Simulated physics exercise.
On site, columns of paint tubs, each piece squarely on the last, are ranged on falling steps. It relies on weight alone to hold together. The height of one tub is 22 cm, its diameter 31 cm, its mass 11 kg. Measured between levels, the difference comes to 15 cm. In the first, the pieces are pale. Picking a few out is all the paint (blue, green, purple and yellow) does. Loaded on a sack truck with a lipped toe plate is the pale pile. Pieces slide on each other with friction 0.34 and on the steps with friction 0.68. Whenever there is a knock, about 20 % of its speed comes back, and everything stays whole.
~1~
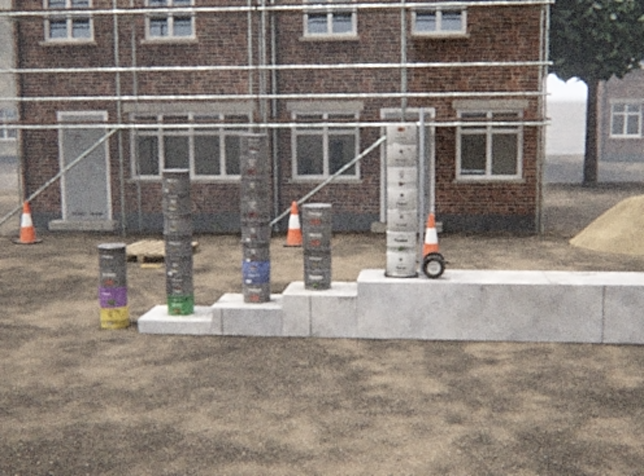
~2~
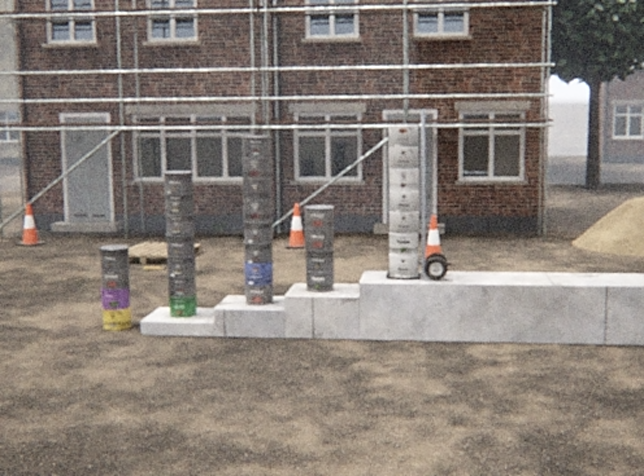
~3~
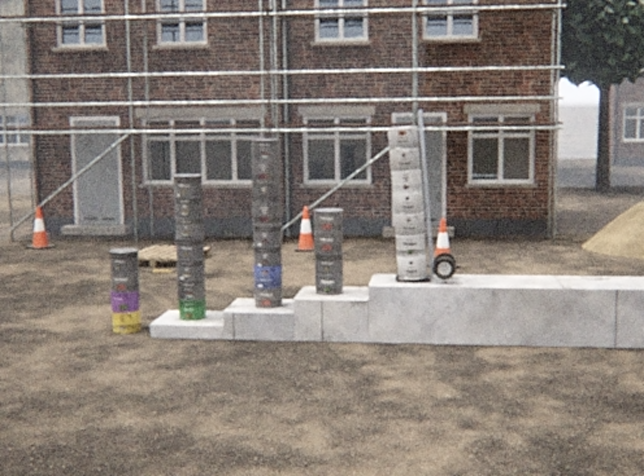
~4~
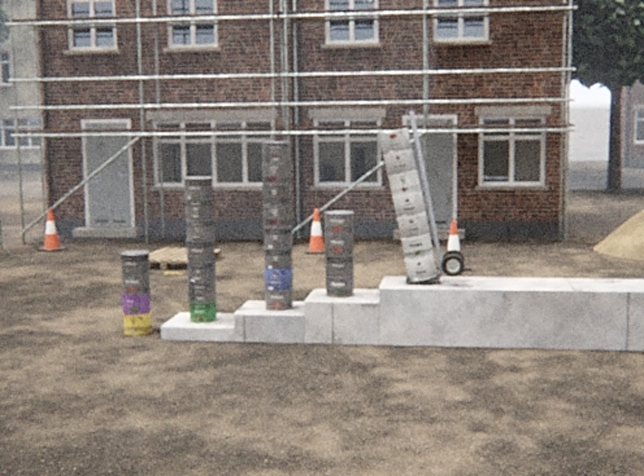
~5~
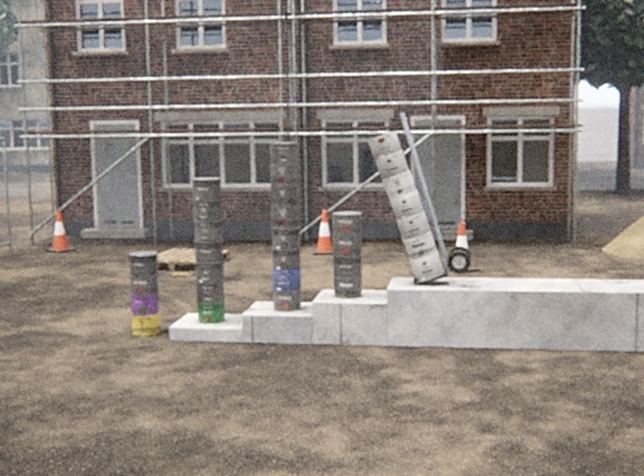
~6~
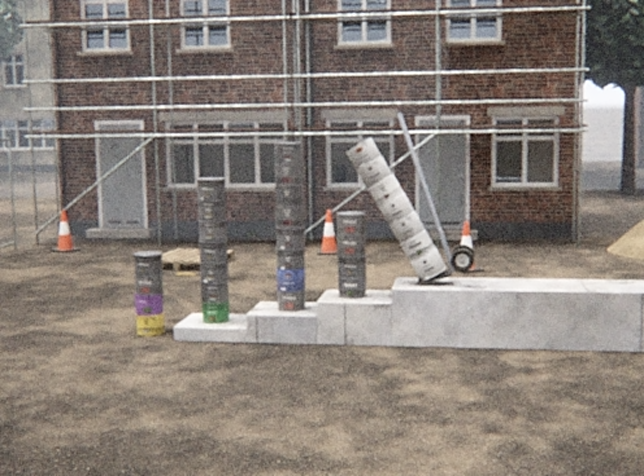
In a yard before a scaffolded brick building, stacks of dark tubs stand on low pale steps; on the highest, a hand truck tilts left with a tall pale stack, which then leans further, away from the truck's frame.
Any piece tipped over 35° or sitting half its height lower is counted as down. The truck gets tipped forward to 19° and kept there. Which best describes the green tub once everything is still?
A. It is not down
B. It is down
Option A: It is not down.
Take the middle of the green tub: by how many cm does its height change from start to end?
It ends some 0 cm lower.
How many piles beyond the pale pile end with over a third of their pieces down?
4.
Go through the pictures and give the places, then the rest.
In the first frame (pixels give the middle of a visible side; the camera pans a little), truck frame (422, 142) 0° forward; green tub (177, 306); yellow tub (110, 318); blue tub (254, 273); none of the others has stirred.
The second frame shows truck frame (423, 143) 0° forward; green tub (179, 308).
The third frame shows truck frame (422, 144) 4° forward, top of the pale pile leaning 4°; green tub (189, 311); none of the others has stirred.
The fourth frame shows truck frame (417, 145) 11° forward, top of the pale pile leaning 11°; green tub (199, 313); none of the others has stirred.
The fifth frame shows truck frame (411, 145) 17° forward, top of the pale pile leaning 19°; green tub (208, 314); none of the others has stirred.
The sixth frame shows truck frame (409, 146) 19° forward, top of the pale pile leaning 30°; green tub (212, 314); purple tub (145, 306); blue tub (288, 281); none of the others has stirred.
Then, 1.81 s past the last view, 7 of the pale pile down; 6 of the 23 other tubs down; green tub unmoved; blue tub 27° from how it stood.
Then, 2.77 s past the last view, 7 of the pale pile down; 20 of the 23 other tubs down; green tub unmoved; blue tub on its side.
In the end, 7 of the pale pile down; 20 of the 23 other tubs down; green tub unmoved; purple tub on its side; blue tub on its side. From the last view, middles, green tub near (215, 311), purple tub near (115, 315).
